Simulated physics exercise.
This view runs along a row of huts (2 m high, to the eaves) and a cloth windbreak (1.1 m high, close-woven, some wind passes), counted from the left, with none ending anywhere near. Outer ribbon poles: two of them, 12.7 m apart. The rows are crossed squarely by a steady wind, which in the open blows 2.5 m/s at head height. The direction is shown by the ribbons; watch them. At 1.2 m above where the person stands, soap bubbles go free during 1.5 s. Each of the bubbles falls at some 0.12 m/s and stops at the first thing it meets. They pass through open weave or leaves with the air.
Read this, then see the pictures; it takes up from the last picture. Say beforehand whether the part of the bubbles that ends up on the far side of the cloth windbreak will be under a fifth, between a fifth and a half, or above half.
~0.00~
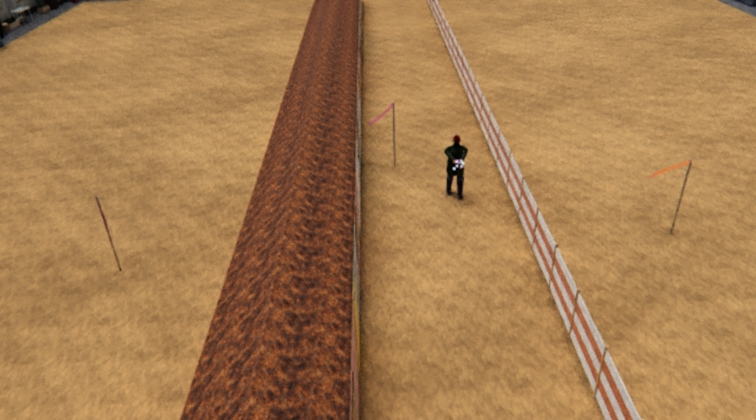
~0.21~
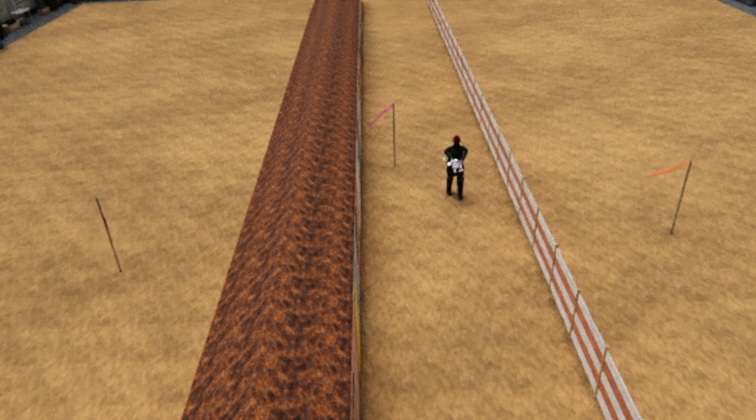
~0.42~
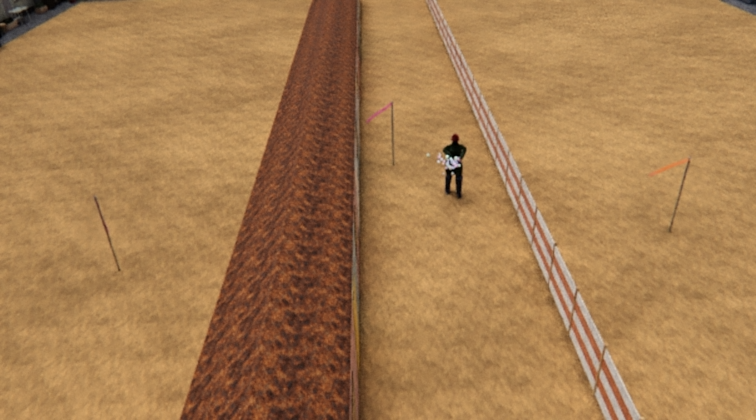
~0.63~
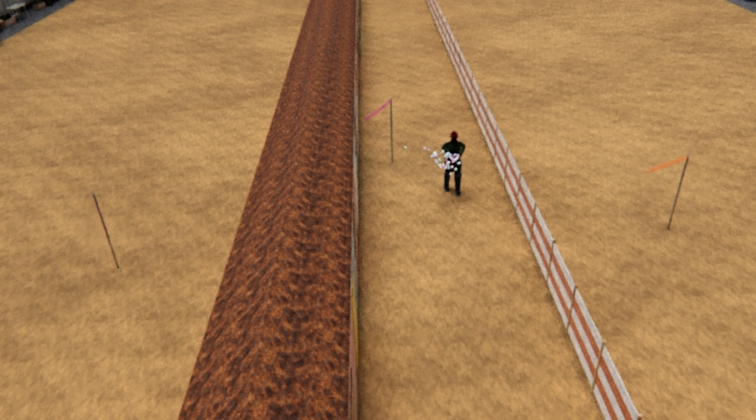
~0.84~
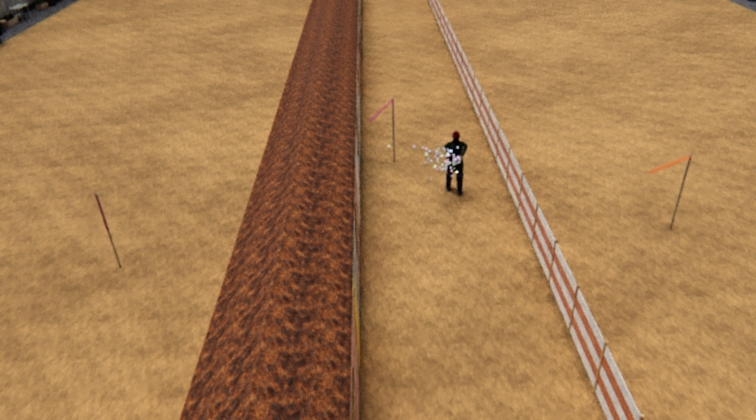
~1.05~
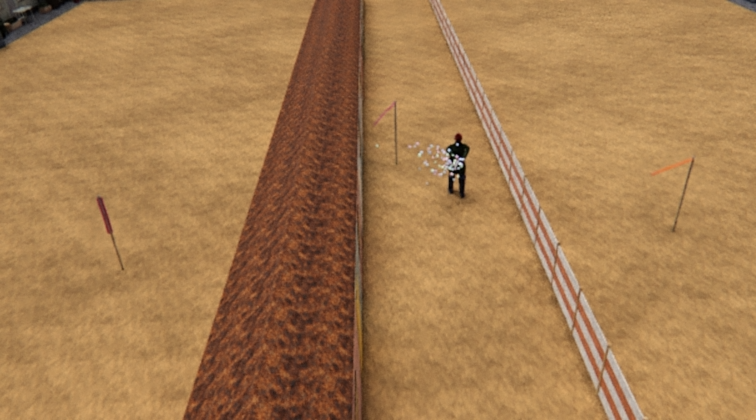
It should come out not even a fifth.
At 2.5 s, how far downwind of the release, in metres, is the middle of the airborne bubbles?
About 1.5 m.
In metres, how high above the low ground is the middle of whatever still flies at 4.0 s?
Somewhere near 2.0 metres, I'd say.
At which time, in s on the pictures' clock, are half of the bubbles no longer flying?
14.5 s.
After 2.5 s, 99 % is in the air or yet to come; 0 % is beyond the cloth windbreak; the middle of what still flies is 1.5 m above the low ground, near (410, 154).
After 4.0 s, 91 % is in the air or yet to come; 0 % is beyond the cloth windbreak; the middle of what still flies is 2.0 m above the low ground, near (368, 139).
After 8.0 s, 69 % is in the air or yet to come; 0 % is beyond the cloth windbreak; the middle of what still flies is 3.0 m above the low ground, near (48, 112).
After 20.0 s, 27 % is in the air or yet to come; 0 % is beyond the cloth windbreak.
After 45.0 s, 4 % is in the air or yet to come; 0 % is beyond the cloth windbreak.
